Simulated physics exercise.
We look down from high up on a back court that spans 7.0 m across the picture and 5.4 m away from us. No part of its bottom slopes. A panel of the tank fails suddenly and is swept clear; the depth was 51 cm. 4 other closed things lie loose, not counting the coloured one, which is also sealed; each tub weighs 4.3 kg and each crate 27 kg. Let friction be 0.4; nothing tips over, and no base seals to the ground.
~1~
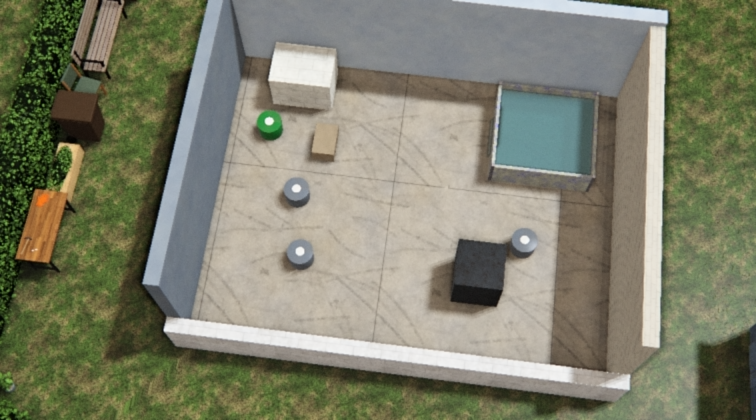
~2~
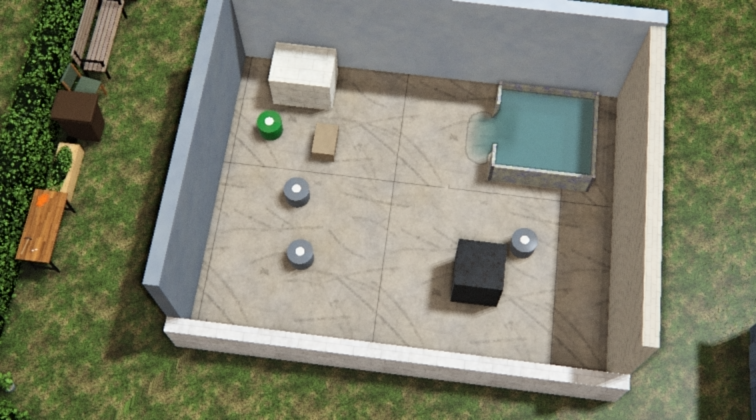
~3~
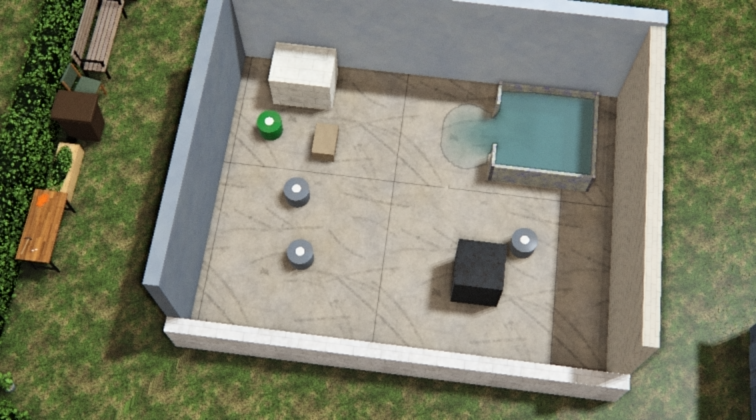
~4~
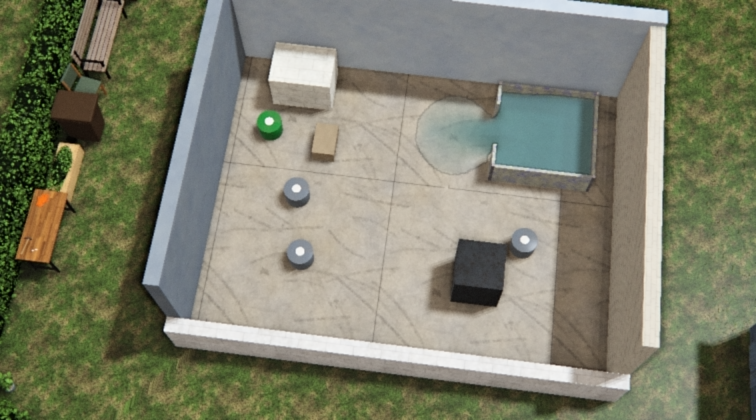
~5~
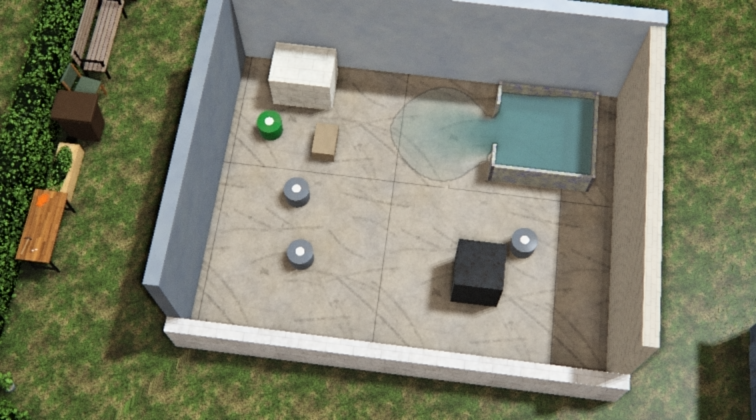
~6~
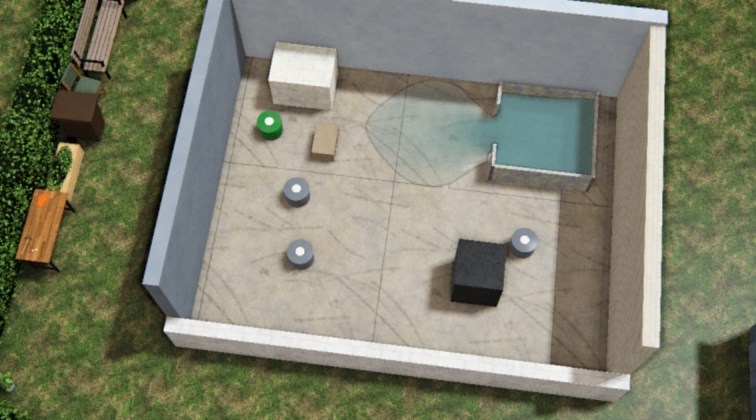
Water pouring through a gap in the left side of a tank and fanning out leftward across a walled court floor.
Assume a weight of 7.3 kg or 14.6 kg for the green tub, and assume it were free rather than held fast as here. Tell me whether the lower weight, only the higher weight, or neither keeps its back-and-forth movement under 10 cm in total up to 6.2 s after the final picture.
Neither.
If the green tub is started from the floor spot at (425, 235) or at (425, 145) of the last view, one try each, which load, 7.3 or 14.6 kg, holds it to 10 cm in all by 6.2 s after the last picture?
At the first place the small mass does it, and at the second nothing works.
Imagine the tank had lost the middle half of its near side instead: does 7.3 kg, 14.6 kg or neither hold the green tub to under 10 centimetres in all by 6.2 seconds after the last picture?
In that case the lighter mass suffices.
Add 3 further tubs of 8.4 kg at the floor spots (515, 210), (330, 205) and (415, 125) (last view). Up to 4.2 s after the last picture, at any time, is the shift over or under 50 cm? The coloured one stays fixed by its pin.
First one stayed within, second went beyond, third went beyond.
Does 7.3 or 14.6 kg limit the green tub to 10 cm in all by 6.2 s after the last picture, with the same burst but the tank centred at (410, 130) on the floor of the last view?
Then both masses fall short.
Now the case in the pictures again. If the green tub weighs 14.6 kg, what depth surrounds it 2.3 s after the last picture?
Something like 4 centimetres.
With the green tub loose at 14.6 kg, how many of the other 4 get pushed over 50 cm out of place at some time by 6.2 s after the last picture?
The total is 3.
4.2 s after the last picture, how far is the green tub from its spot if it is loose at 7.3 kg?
It would be some 100 cm from its spot.
Then, 0.6 s after the last picture the green tub would be 0 cm from its start with 7.3 kg and 0 cm from its start with 14.6 kg; 0 cm of water round it then.
Then, 2.3 s after the last picture the green tub would be 37 cm from its start with 7.3 kg and 17 cm from its start with 14.6 kg; 4 cm of water round it then.
Then, 4.2 s after the last picture the green tub would be 91 cm from its start with 7.3 kg and 22 cm from its start with 14.6 kg; 5 cm of water round it then.
Then, 6.2 s after the last picture the green tub would be 151 cm from its start with 7.3 kg and 22 cm from its start with 14.6 kg; 6 cm of water round it then.
